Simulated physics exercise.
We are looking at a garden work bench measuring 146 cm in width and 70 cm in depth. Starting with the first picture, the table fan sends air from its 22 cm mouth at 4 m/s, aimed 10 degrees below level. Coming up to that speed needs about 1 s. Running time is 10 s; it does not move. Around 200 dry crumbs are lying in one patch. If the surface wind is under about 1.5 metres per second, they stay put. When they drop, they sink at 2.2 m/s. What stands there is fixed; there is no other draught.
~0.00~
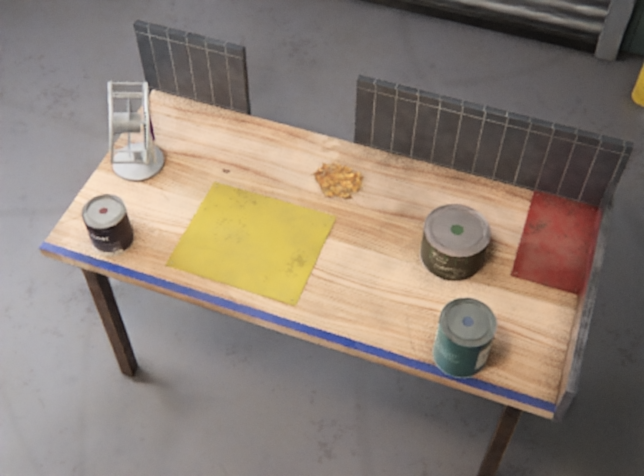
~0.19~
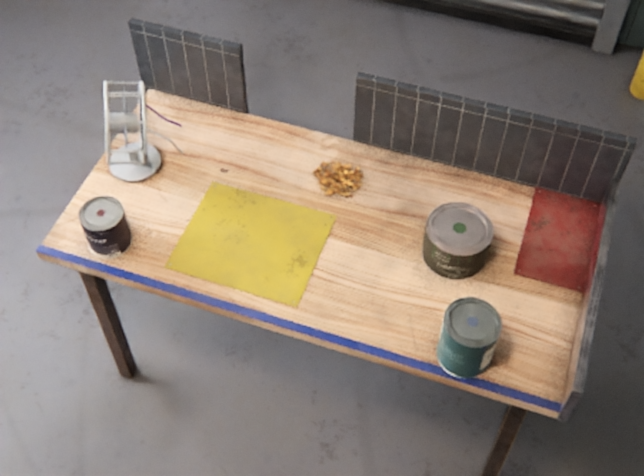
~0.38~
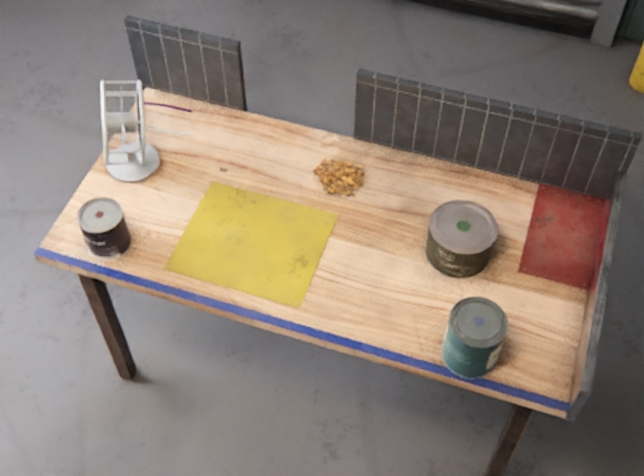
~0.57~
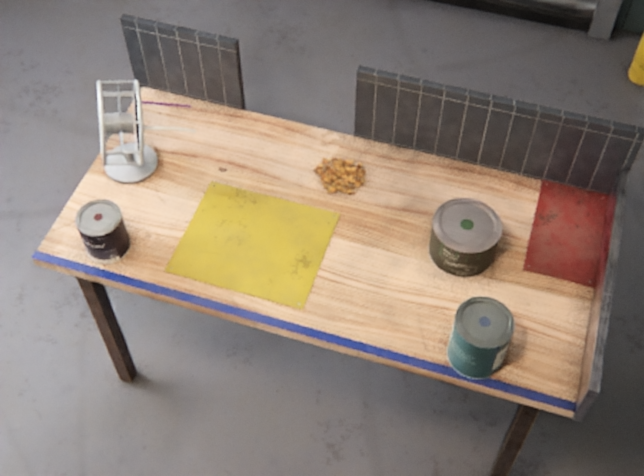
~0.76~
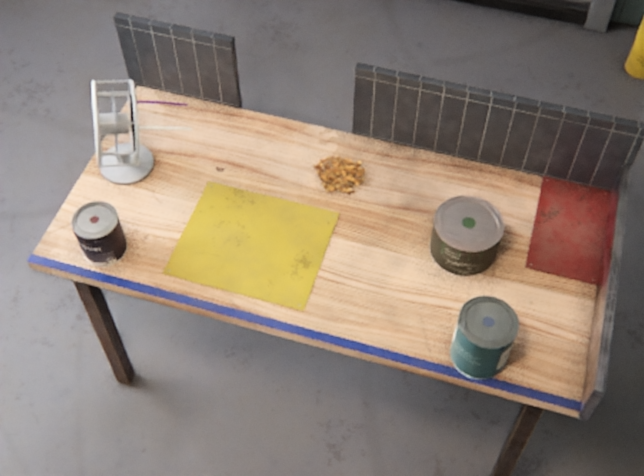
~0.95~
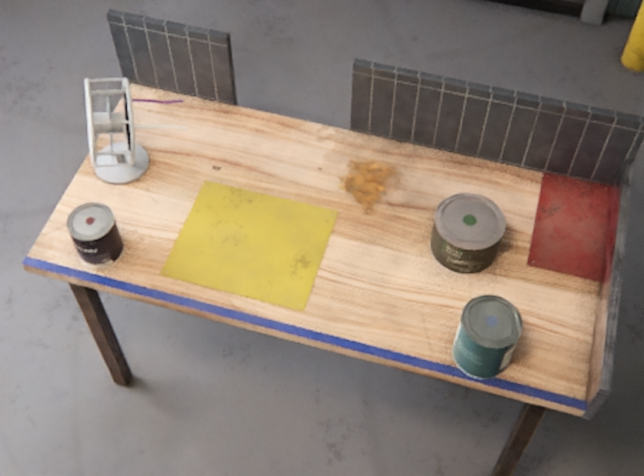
Small pile of dry crumbs on a wooden bench staying still, then spreading and shifting slightly right, away from a table fan.
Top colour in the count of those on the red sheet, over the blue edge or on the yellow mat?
The blue one.
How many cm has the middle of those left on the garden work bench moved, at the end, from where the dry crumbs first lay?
Roughly 35 centimetres.
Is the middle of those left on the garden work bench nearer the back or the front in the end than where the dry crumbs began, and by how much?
Looks like a forward shift by some 10 cm.
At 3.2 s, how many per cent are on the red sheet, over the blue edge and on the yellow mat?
Roughly 4 % red, 80 % blue and 0 % yellow.
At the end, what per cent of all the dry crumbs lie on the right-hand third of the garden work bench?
Roughly 25 in a hundred.
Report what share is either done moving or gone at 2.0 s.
Close to 40 % of them.
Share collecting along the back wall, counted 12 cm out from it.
Roughly 0 in a hundred.
After 2.0 s, 64 % are on the move or not yet settled, 5 % are on the red sheet, 0 % on the yellow mat and 52 % over the blue edge; the middle of those still in play is near (587, 335).
After 3.2 s, 18 % are on the move or not yet settled, 4 % are on the red sheet, 0 % on the yellow mat and 75 % over the blue edge; the middle of those still in play is near (446, 222).
After 5.5 s, 18 % are on the move or not yet settled, 5 % are on the red sheet, 0 % on the yellow mat and 75 % over the blue edge; the middle of those still in play is near (446, 222).
After 10.0 s, at the end, 4 % are on the red sheet, 0 % on the yellow mat and 76 % over the blue edge; the middle of those still in play is near (445, 225).
